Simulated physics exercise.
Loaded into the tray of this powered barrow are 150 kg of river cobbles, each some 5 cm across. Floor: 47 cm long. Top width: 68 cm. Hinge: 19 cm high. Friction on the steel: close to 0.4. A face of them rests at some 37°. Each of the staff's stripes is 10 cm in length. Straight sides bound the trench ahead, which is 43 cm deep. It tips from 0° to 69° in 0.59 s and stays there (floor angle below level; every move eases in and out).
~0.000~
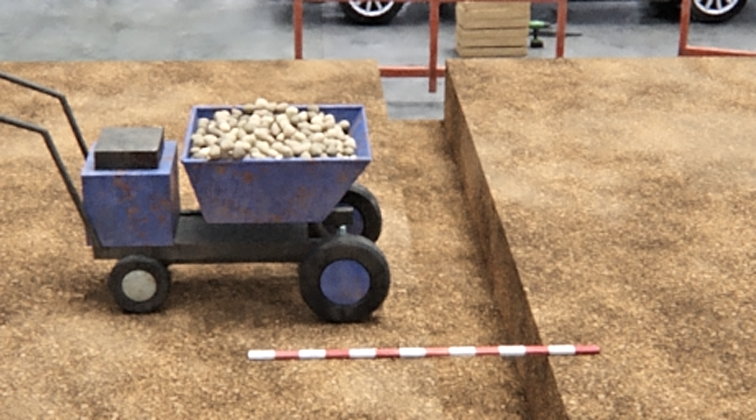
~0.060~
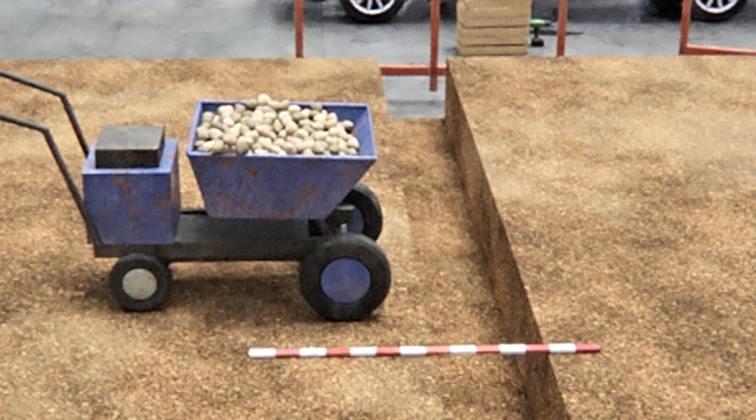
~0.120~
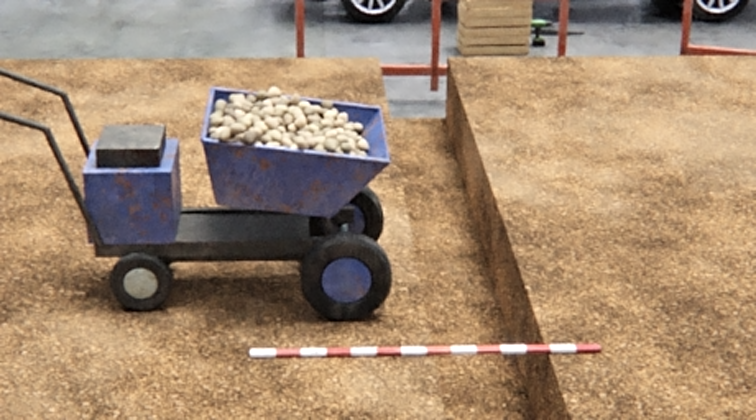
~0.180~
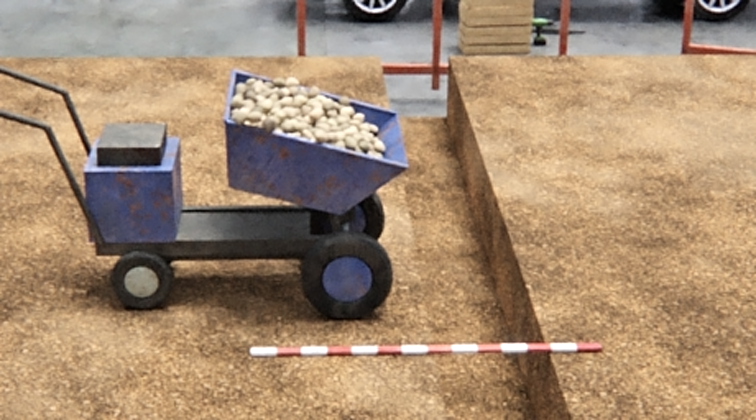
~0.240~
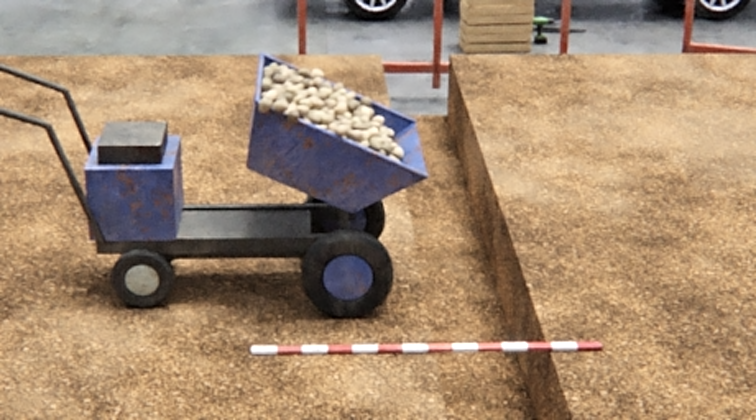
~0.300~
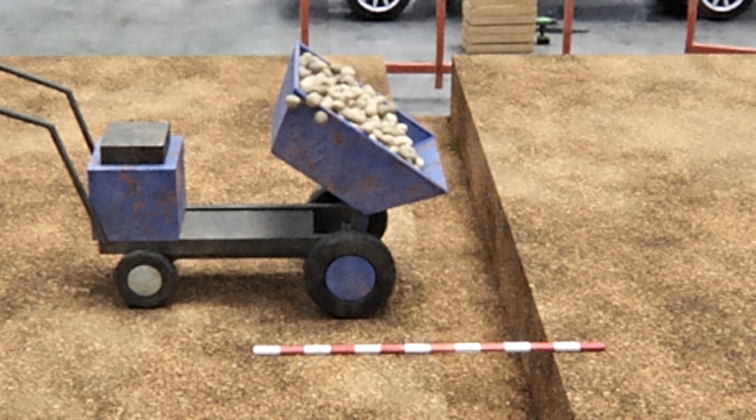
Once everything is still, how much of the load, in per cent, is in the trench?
About 45 per cent.
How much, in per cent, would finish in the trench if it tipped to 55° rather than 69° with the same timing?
It would be close to 30 percent.
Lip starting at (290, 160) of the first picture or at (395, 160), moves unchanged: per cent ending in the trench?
First some 95, then 30 per cent.
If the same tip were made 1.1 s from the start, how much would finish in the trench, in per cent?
Then roughly 70 percent.
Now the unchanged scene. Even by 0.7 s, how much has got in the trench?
Close to 20 per cent at that time.
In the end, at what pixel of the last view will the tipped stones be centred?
About (549, 277).
After 0.4 s the floor is at 58°; 100 % in the tray; the foremost stones are at (459, 186).
After 0.7 s the floor is at 69°; 64 % in the tray, 21 % in the trench, 15 % past the trench; the foremost stones are at (562, 261).
After 1.0 s the floor is at 69°; 18 % in the tray, 27 % in the trench, 55 % past the trench; the foremost stones are past the picture's edge.
After 3.0 s the floor is at 69°; 0 % in the tray, 45 % in the trench, 55 % past the trench; the foremost stones are past the picture's edge.
